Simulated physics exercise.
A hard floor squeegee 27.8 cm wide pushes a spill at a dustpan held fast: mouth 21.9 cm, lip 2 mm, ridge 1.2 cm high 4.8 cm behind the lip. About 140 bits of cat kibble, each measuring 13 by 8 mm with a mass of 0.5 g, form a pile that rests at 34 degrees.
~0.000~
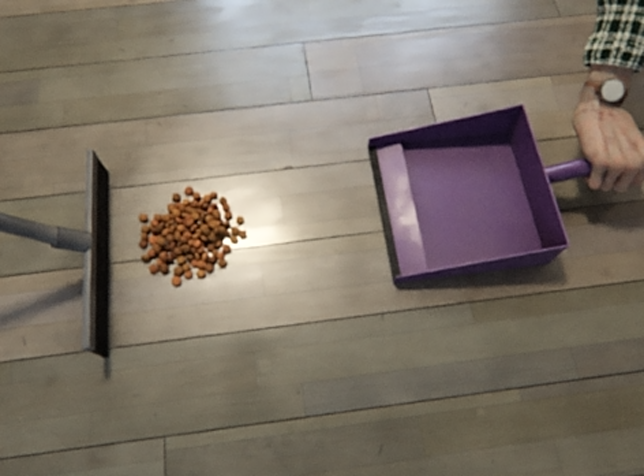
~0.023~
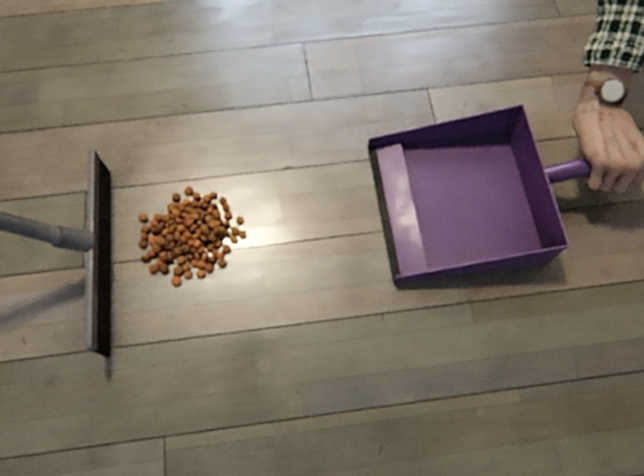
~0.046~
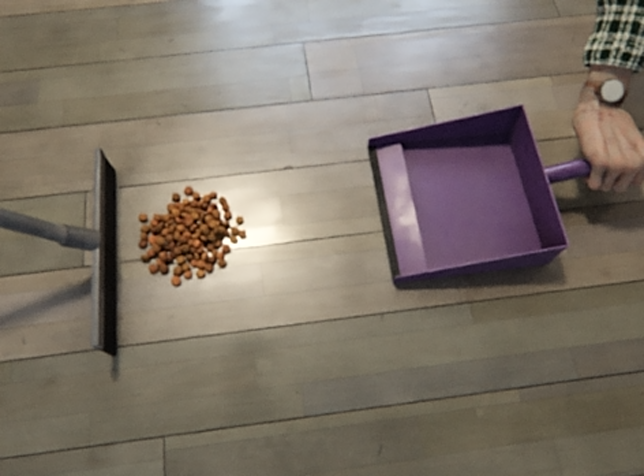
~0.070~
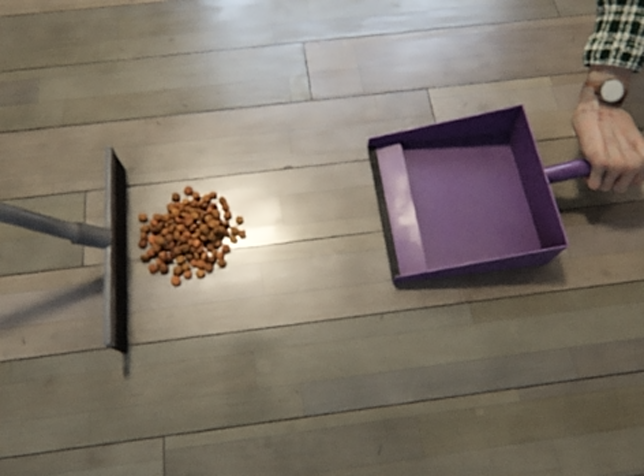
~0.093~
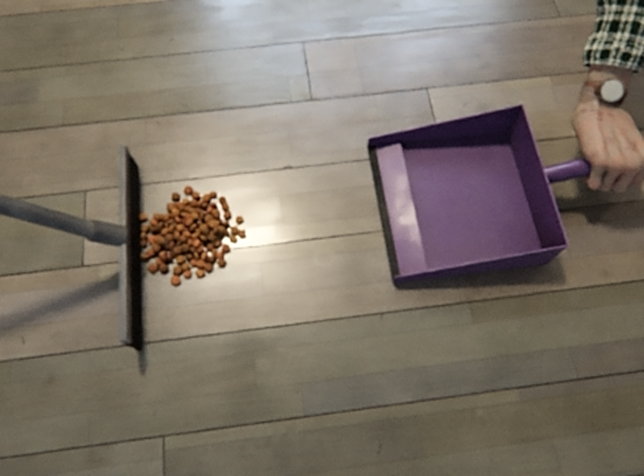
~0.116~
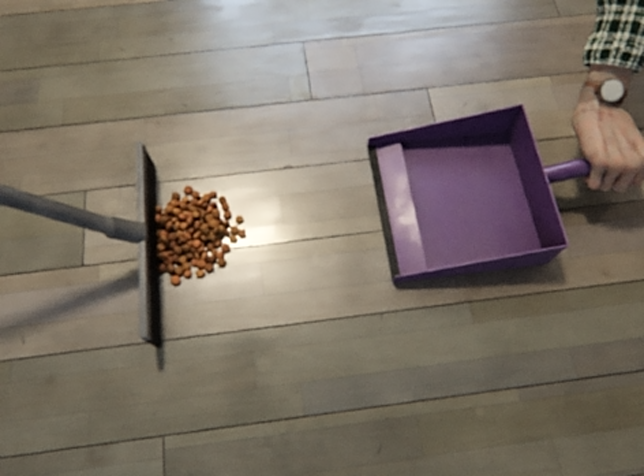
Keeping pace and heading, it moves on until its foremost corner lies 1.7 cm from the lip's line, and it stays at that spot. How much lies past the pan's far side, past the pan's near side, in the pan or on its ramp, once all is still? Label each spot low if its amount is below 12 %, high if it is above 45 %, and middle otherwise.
Past the pan's far side: Low, past the pan's near side: Low, in the pan or on its ramp: High.
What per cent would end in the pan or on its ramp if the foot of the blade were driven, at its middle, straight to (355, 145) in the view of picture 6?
About 50 per cent.
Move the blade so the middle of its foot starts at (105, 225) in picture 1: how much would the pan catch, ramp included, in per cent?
Around 70 %.
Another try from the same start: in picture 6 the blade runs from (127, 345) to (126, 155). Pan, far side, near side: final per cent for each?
The pan gets 55, the far side 0 and the near side 5.
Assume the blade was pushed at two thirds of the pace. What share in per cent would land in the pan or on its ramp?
Share: Close to 60 %.
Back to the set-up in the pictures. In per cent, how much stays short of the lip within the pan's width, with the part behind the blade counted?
Around 25 in a hundred.
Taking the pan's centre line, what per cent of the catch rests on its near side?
Estimate: Close to 50 %.
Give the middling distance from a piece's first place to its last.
That distance is close to 30 cm.
After 0.27 s, middle of the blade 16 cm from the lip; 0 % over the lip, far side 0 %, near side 0 %.
Then, at 0.37 s, middle of the blade 6 cm from the lip; 0 % over the lip, far side 5 %, near side 5 %.
After 0.61 s, middle of the blade 2 cm from the lip; 65 % over the lip, far side 10 %, near side 5 %.
In the end, at 1.3 s, far side 10 %, near side 5 %, pan 65 %, in front of the lip or behind the blade 25 %.
